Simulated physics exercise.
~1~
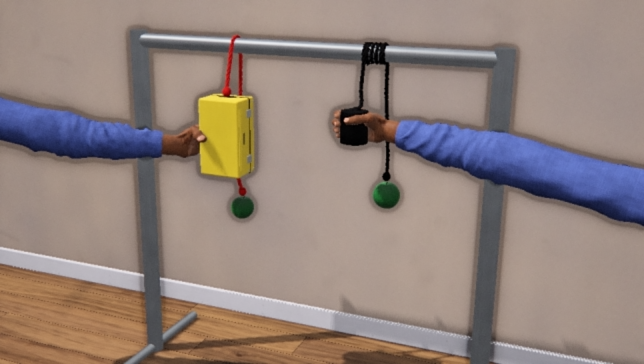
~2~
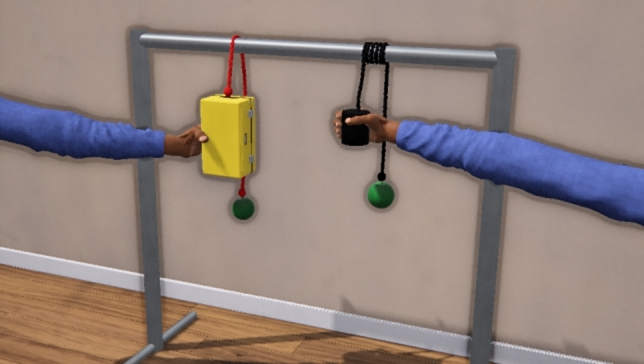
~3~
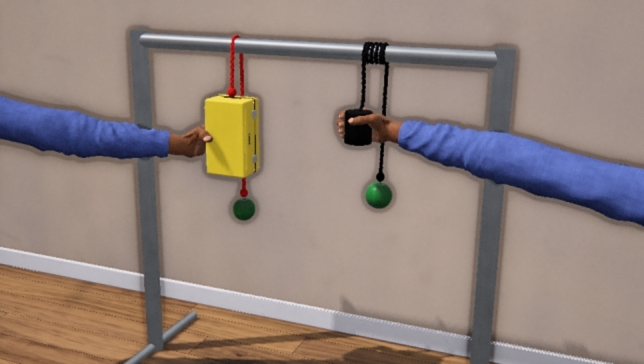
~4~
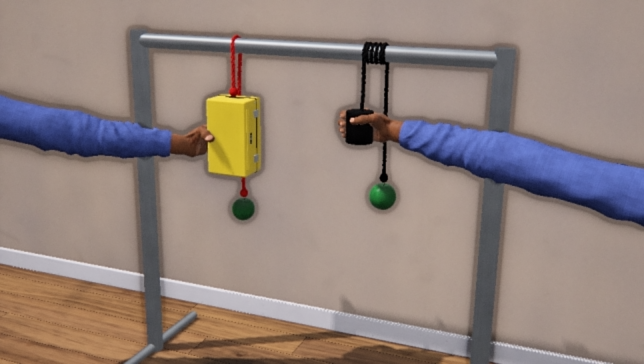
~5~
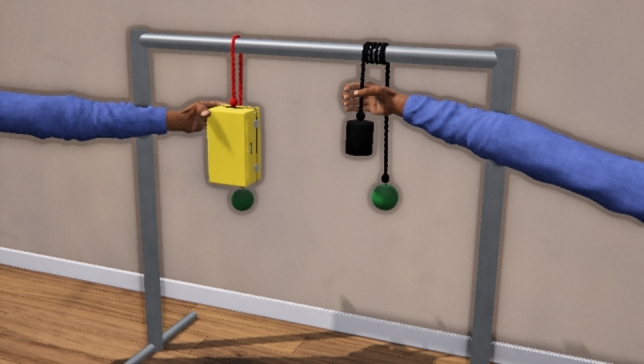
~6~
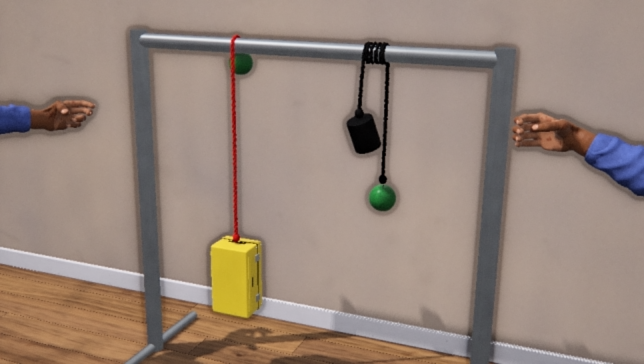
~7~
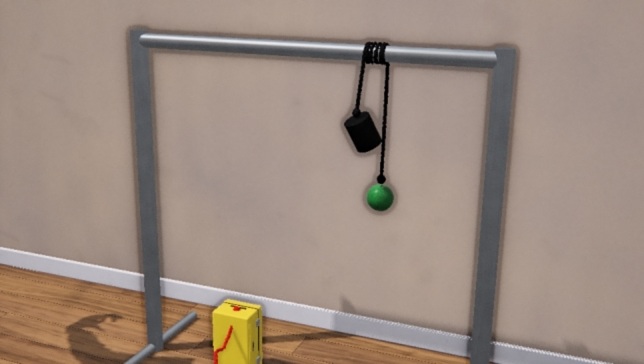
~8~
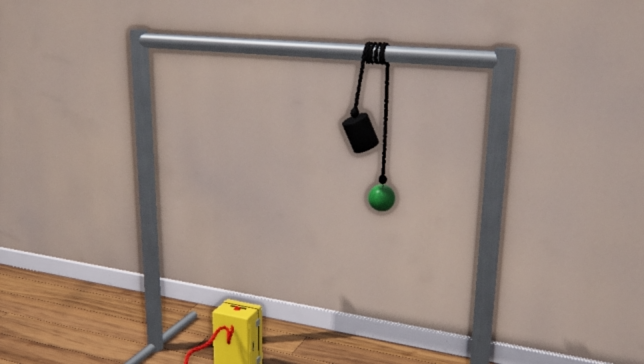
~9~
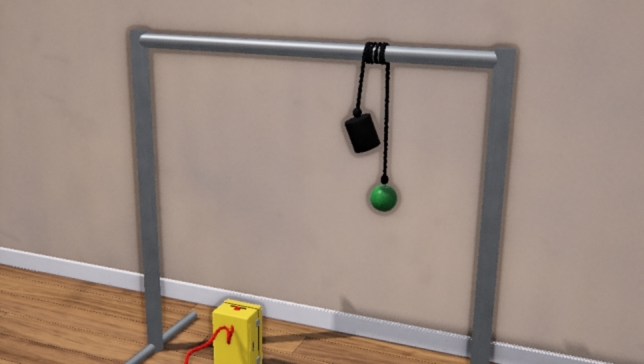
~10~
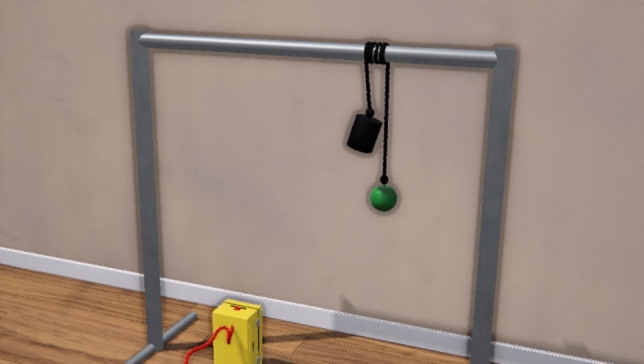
At the start, two blue-sleeved arms reach in from either side of a metal rail, one holding a yellow case on a red rope and the other a black cylinder on a black rope wound several times around the bar. A green ball hangs from the other end of each rope. The hands let go and draw back out of view. The yellow case drops, pulling its green ball up to the rail, and the red rope comes off the bar. The case lands on the floor with the red rope beside it, while the black cylinder and its ball stay hanging, swaying slightly.
